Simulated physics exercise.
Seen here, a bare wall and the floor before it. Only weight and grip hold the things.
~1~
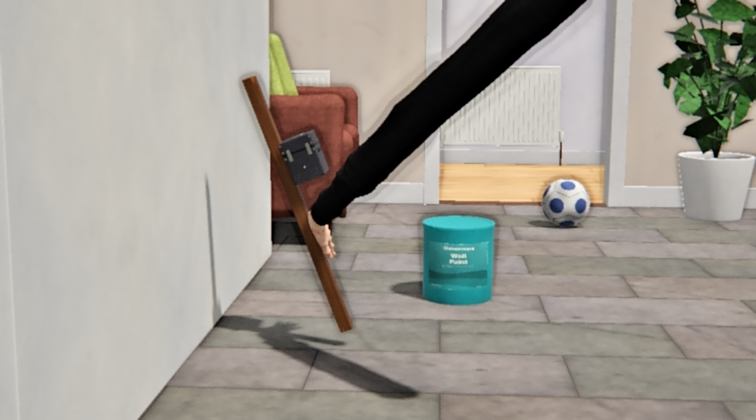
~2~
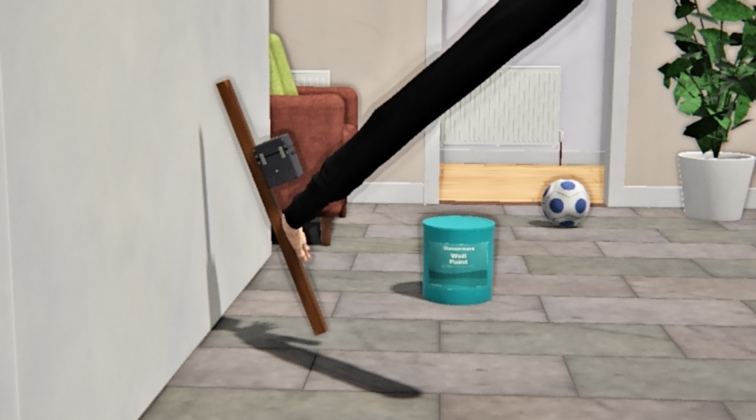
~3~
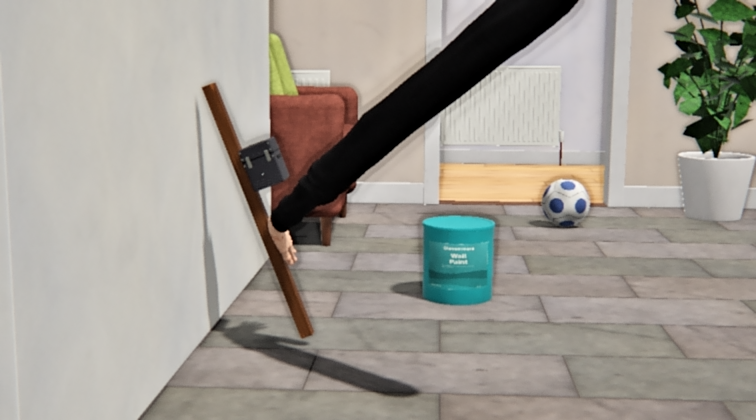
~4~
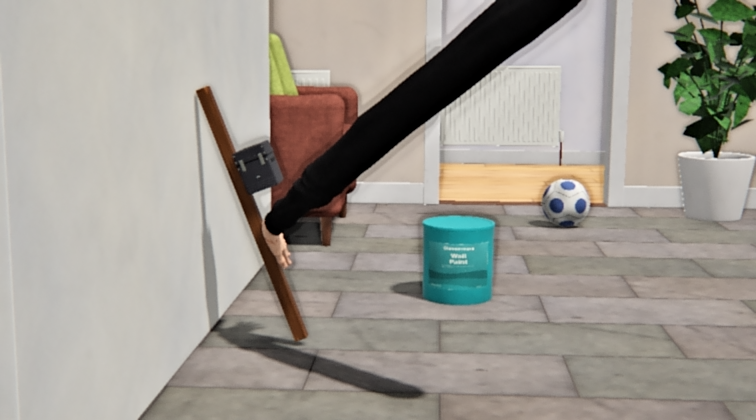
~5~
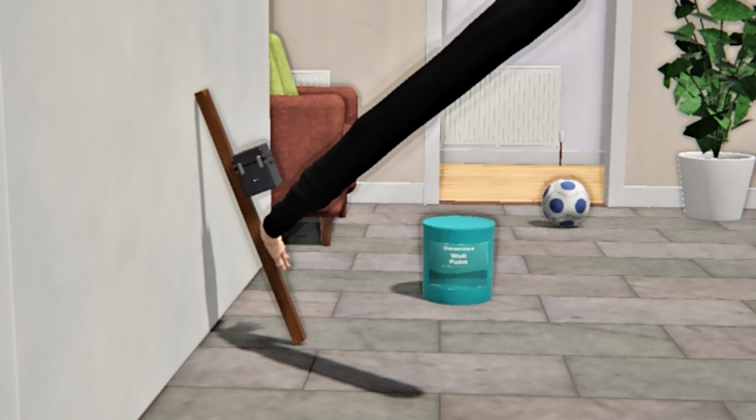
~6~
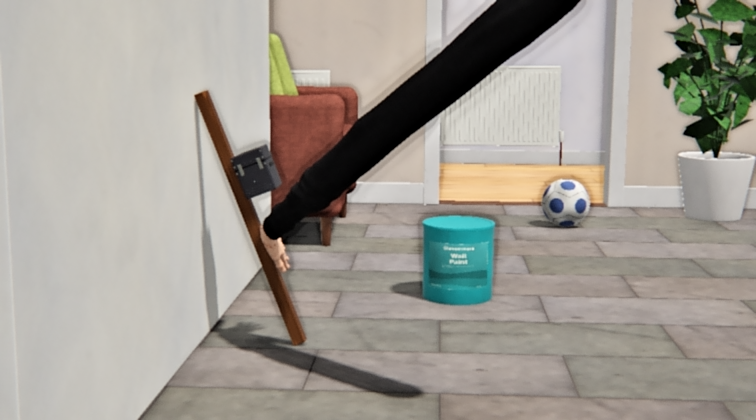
A black-sleeved arm reaches in from the upper right, holding a brown pole with a dark box on it beside a bare wall at left, seen from a still, level view across a grey tiled floor. A turquoise pail stands near the middle, with a reddish-brown chair, ball and potted plant behind. The hand shifts the slanted pole slightly left and leans it on the wall, still gripping it.
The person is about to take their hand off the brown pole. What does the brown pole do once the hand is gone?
It stays up.
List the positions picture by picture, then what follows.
Not yet at the wall; brown pole (299, 206); turquoise pail (458, 260), in the first picture.
Not yet at the wall; brown pole (273, 209); turquoise pail (458, 260), in the second picture.
Not yet at the wall; brown pole (259, 212); turquoise pail (458, 260), in the third picture.
Not yet at the wall; brown pole (253, 215); turquoise pail (458, 260), in the fourth picture.
Leant on the wall, still held; brown pole (252, 218); turquoise pail (458, 260), in the fifth picture.
Leant on the wall, still held; brown pole (252, 220); turquoise pail (458, 260), in the sixth picture.
Then, 0.20 s past the last view, nothing moves.
Then, 0.70 s past the last view, brown pole resting near (251, 220).
Finally, both still in place. Final places as the last picture's camera would see them, brown pole near (251, 220). The pole holds.
